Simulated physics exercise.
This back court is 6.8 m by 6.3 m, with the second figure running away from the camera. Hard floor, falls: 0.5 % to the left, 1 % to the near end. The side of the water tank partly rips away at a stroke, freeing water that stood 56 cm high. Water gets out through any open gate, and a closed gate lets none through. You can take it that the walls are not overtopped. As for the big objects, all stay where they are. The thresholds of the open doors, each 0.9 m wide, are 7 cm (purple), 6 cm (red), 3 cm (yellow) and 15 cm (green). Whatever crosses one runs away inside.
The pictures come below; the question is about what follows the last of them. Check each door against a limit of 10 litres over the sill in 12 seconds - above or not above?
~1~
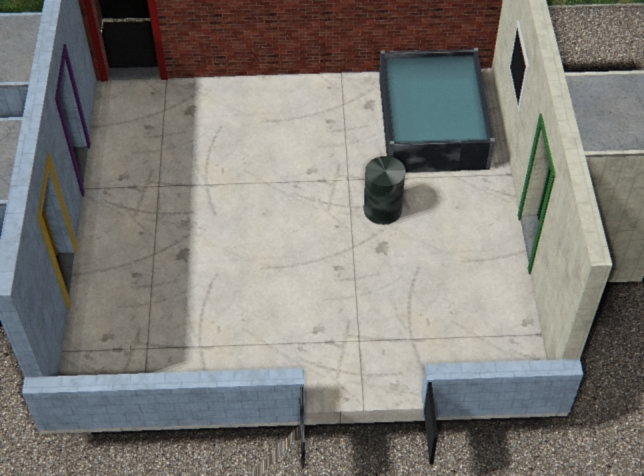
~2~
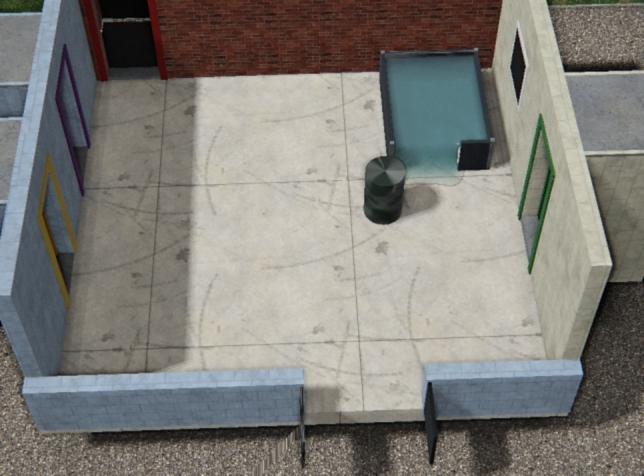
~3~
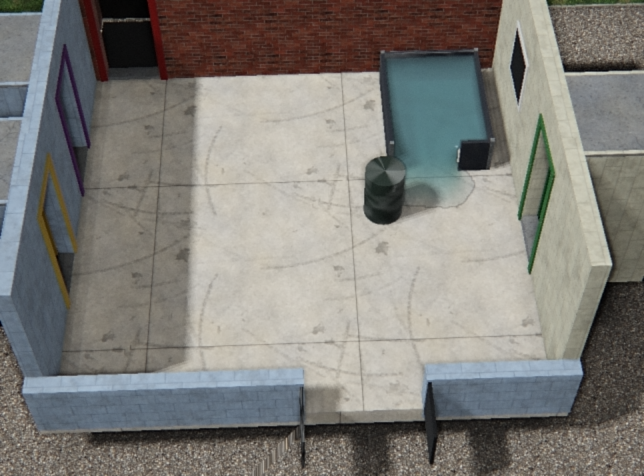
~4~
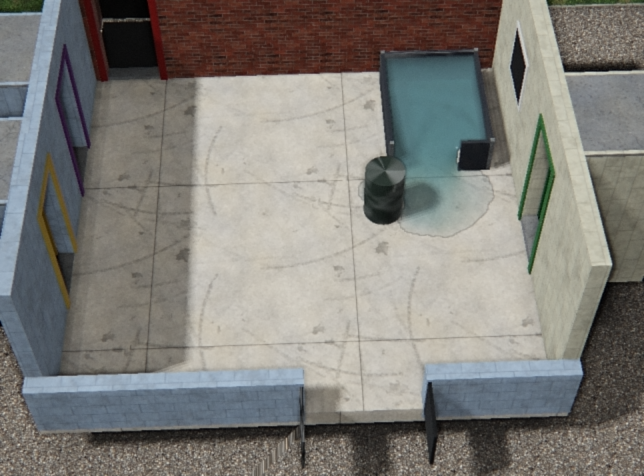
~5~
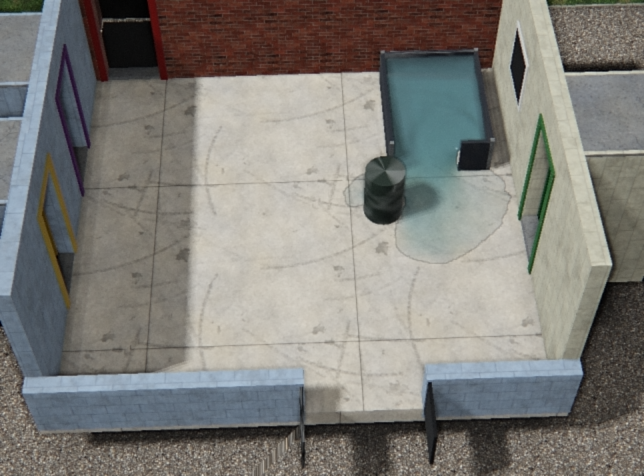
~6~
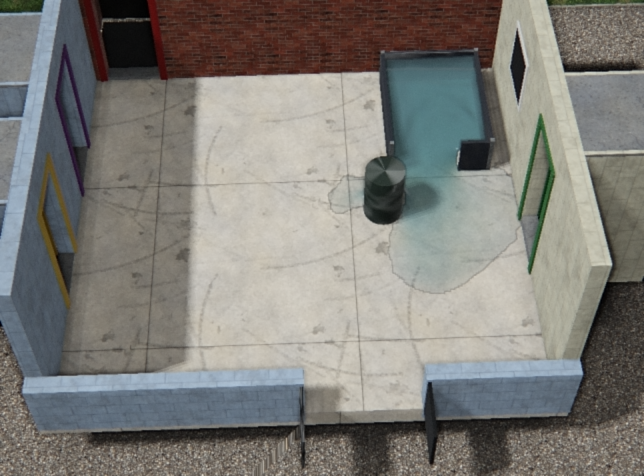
Check: Purple door not above; red door not above; yellow door above; green door not above.
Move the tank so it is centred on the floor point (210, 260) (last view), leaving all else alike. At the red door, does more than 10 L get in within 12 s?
Well, red ends up beyond the mark.
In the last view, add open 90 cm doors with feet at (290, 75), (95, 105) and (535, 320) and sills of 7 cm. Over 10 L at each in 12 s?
First doorway falls short, second falls short, third gets there.
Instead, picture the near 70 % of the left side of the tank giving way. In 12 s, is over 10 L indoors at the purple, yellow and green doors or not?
Door by door - purple: Out of bounds, yellow: Out of bounds, green: Within bounds.
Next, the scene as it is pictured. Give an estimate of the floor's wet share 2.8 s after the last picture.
I'd guess around 40 %.
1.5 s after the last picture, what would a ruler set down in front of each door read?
Door by door, in cm: Purple reads 0, red reads 0, yellow reads 0, green reads 9.
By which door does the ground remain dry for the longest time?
Red.
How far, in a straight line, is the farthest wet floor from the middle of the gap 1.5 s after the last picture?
About 4.4 m.
Then, 0.7 s after the last picture water covers 25 % of the floor and is deepest (37 cm) near (405, 200); purple door not reached, red door not reached, yellow door not reached, green door 7 cm at the sill, 0 L in.
Then, 1.5 s after the last picture water covers 35 % of the floor and is deepest (38 cm) near (541, 377); purple door not reached, red door not reached, yellow door not reached, green door 9 cm at the sill, 0 L in.
Then, 2.8 s after the last picture water covers 40 % of the floor and is deepest (26 cm) near (520, 333); purple door not reached, red door not reached, yellow door not reached, green door 8 cm at the sill, 0 L in.
Then, 6.3 s after the last picture water covers 60 % of the floor and is deepest (14 cm) near (57, 406); purple door 2 cm at the sill, 0 L in, red door 1 cm at the sill, 0 L in, yellow door 4 cm at the sill, 0 L in, green door 5 cm at the sill, 0 L in.
Then, 11.3 s after the last picture water covers 70 % of the floor and is deepest (8 cm) near (57, 406); purple door 4 cm at the sill, 0 L in, red door 1 cm at the sill, 0 L in, yellow door 6 cm at the sill, 37 L in, green door 2 cm at the sill, 0 L in.
